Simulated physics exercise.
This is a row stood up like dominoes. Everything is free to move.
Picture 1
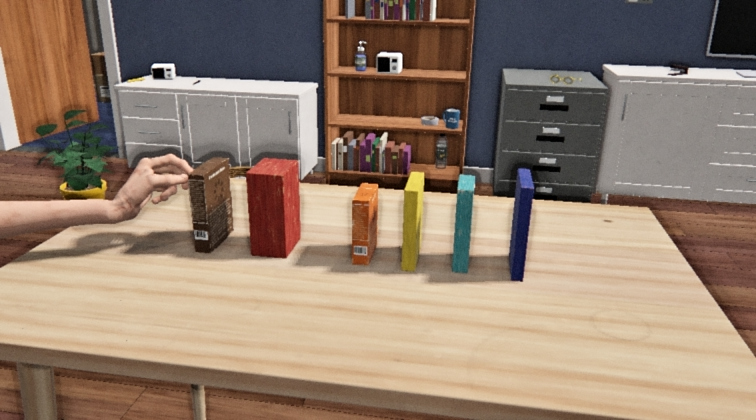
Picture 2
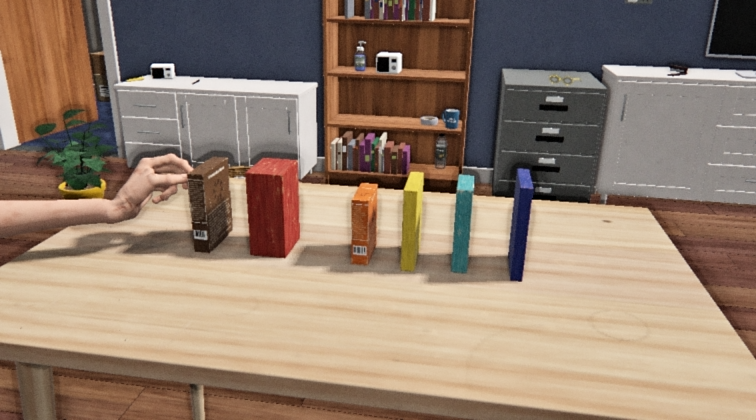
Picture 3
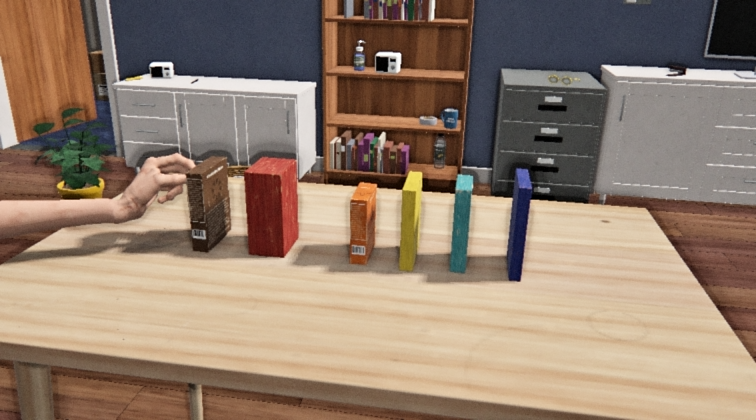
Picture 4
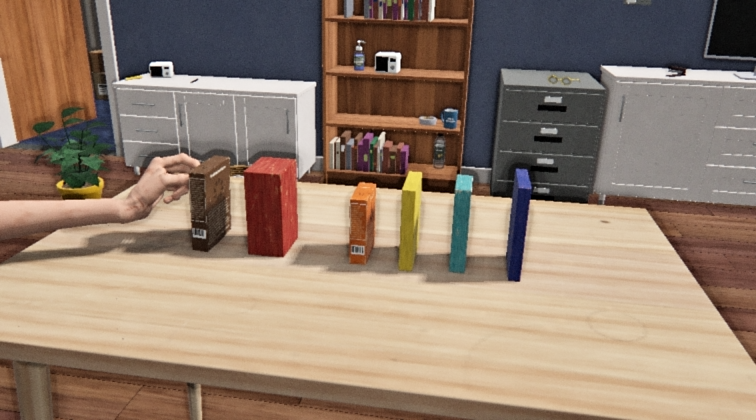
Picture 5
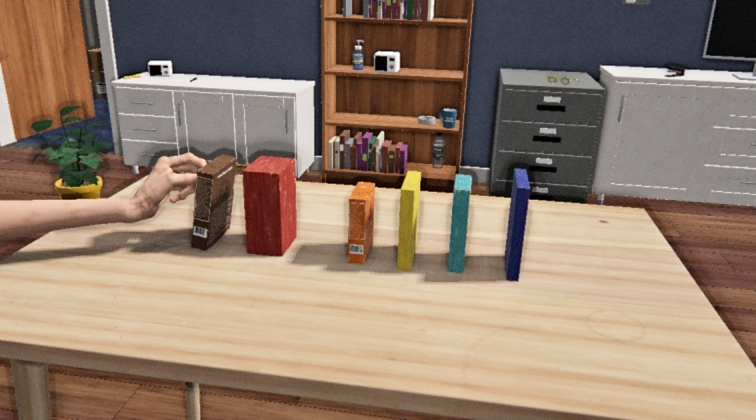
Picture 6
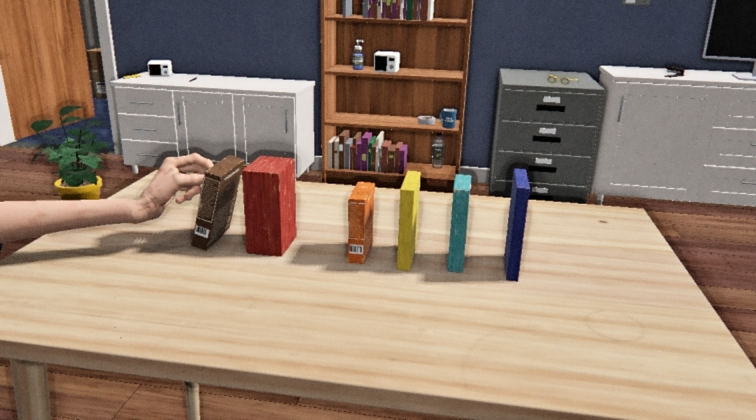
A brown packet stands upright at the left end of a spaced row on a wooden table, with a hand touching its upper edge. The hand then pushes it, and it leans gradually rightward toward the red block, while the red, orange, yellow, turquoise and blue pieces stay standing.
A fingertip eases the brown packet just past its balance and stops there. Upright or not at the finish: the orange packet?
The orange packet is still upright.
Then, 0.10 s on from there, brown packet 24° over.
Then, 0.20 s on from there, brown packet 28° over.
Then, 0.70 s on from there, orange packet resting near (361, 223).
In the end, all 4 unmoved. At the end, from the last picture's camera, orange packet near (361, 223).
